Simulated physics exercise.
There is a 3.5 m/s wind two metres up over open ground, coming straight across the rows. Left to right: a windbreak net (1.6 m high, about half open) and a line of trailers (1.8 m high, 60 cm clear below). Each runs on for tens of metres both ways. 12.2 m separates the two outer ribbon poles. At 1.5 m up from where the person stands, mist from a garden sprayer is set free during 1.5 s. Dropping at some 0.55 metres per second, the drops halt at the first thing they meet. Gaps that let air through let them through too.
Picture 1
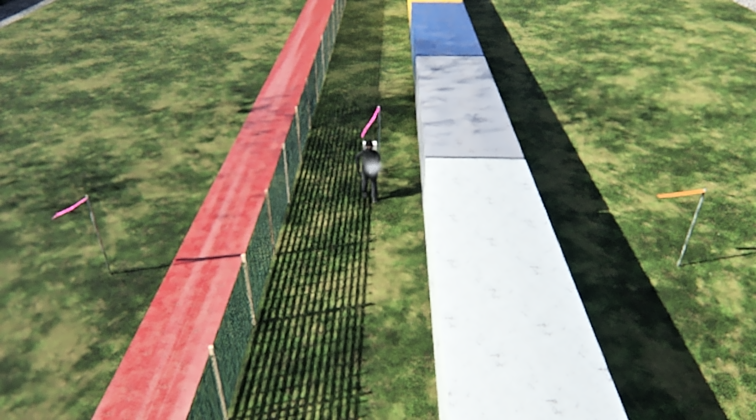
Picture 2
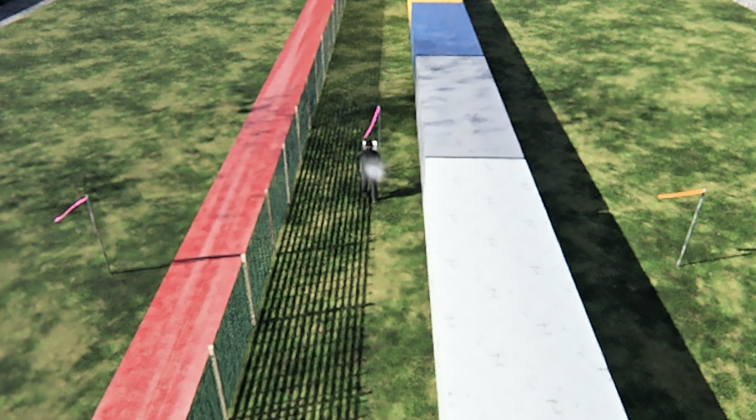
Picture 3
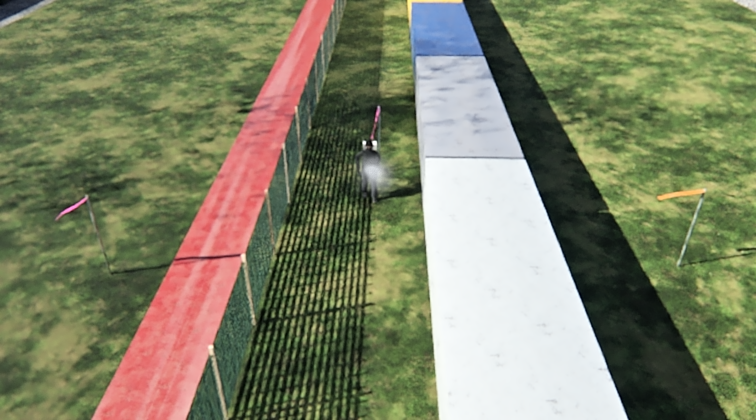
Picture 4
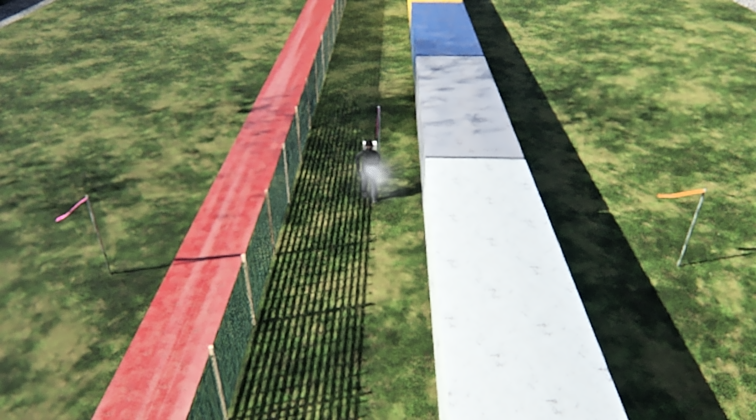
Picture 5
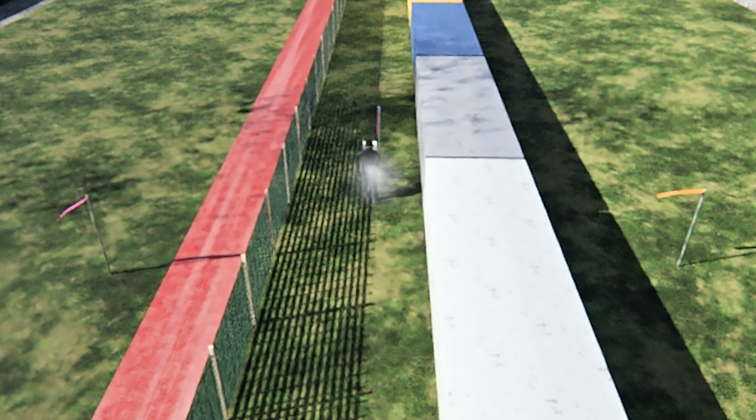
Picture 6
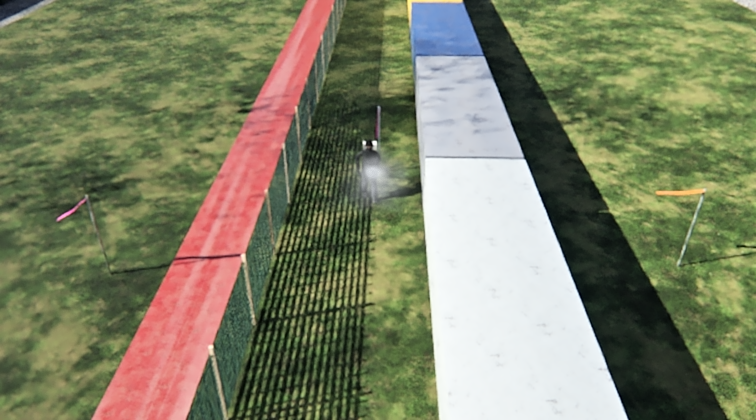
A person stood on the grass between a long red barrier and a row of pale and blue blocks while a small white mist spread around them, and the pink ribbon beside them sank until it hung limp.
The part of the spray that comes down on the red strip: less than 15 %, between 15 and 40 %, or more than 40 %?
Size: From 15 to 40 %.
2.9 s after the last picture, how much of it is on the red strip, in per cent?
I'd put it at about 2 percent.
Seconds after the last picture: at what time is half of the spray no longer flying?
Near 3.5 s.
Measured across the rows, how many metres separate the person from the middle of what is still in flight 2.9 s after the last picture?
Estimate: Some 1.5 m.
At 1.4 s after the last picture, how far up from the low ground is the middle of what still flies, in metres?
Middle height: Approx. 0.8 m.
Then, 1.4 s after the last picture, 93 % is in the air or yet to come; 0 % lies on the red strip; the middle of what still flies is 0.8 m above the low ground, near (355, 193).
Then, 2.9 s after the last picture, 59 % is in the air or yet to come; 2 % lies on the red strip; the middle of what still flies is 0.6 m above the low ground, near (301, 197).
Then, 6.9 s after the last picture, 11 % is in the air or yet to come; 21 % lies on the red strip; the middle of what still flies is 0.8 m above the low ground, near (195, 190).
Then, 18.9 s after the last picture, 0 % is in the air or yet to come; 25 % lies on the red strip.
Then, 43.9 s after the last picture, 0 % is in the air or yet to come; 25 % lies on the red strip.
